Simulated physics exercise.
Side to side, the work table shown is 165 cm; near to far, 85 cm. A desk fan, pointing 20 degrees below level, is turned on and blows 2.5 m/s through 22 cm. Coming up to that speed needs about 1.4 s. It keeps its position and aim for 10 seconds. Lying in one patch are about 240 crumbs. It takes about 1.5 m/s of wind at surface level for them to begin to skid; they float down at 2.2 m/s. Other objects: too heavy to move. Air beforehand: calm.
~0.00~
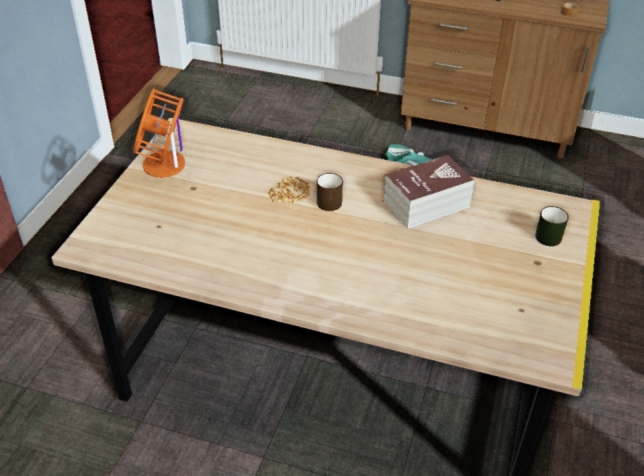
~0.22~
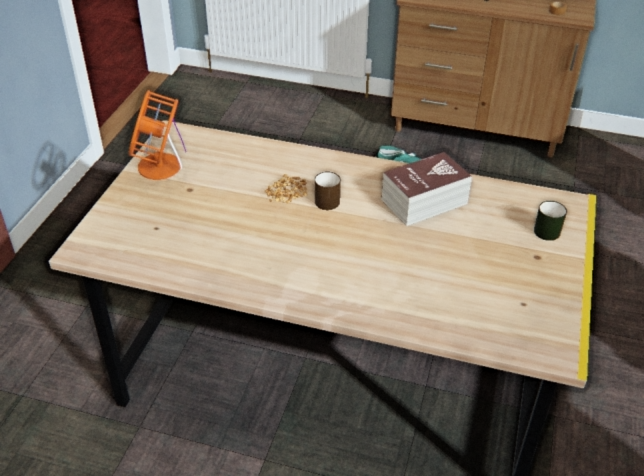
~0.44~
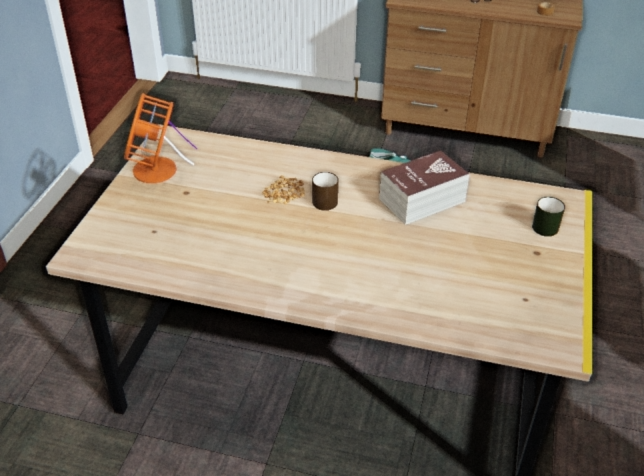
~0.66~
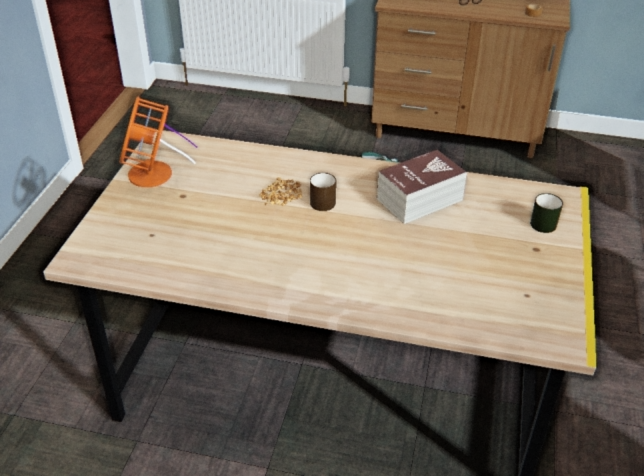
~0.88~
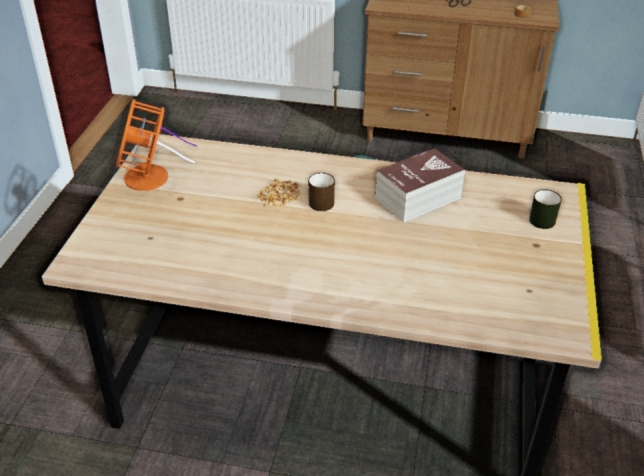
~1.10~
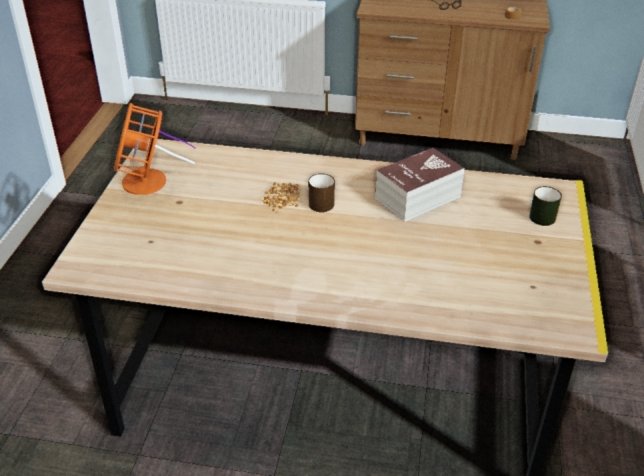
A wooden table holds a small orange fan and crumbs that barely stir as the view shifts.
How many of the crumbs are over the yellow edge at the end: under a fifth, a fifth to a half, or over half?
The amount never gets to a fifth.
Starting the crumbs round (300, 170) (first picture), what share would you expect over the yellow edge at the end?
It would come to some 0 in a hundred.
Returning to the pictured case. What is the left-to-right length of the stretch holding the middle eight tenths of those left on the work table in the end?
Roughly 50 cm from left to right.
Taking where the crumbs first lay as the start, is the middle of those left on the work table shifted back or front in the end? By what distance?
The middle ends up nearer the front end, around 10 cm off.
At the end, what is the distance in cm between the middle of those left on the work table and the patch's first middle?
Distance: Approx. 40 cm.
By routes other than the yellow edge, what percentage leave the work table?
I would say close to 15 %.
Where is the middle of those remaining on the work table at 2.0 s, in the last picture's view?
I'd point to somewhere around (385, 212).
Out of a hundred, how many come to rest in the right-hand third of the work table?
Something close to 30 % ends up there.
After 2.0 s, 0 % are over the yellow edge; the middle of those still in play is near (385, 212); 18 % have settled or left.
After 3.2 s, 0 % are over the yellow edge; the middle of those still in play is near (389, 217); 32 % have settled or left.
After 5.5 s, 0 % are over the yellow edge; the middle of those still in play is near (389, 220); 39 % have settled or left.
After 10.0 s, at the end, 0 % are over the yellow edge; the middle of those still in play is near (391, 223).
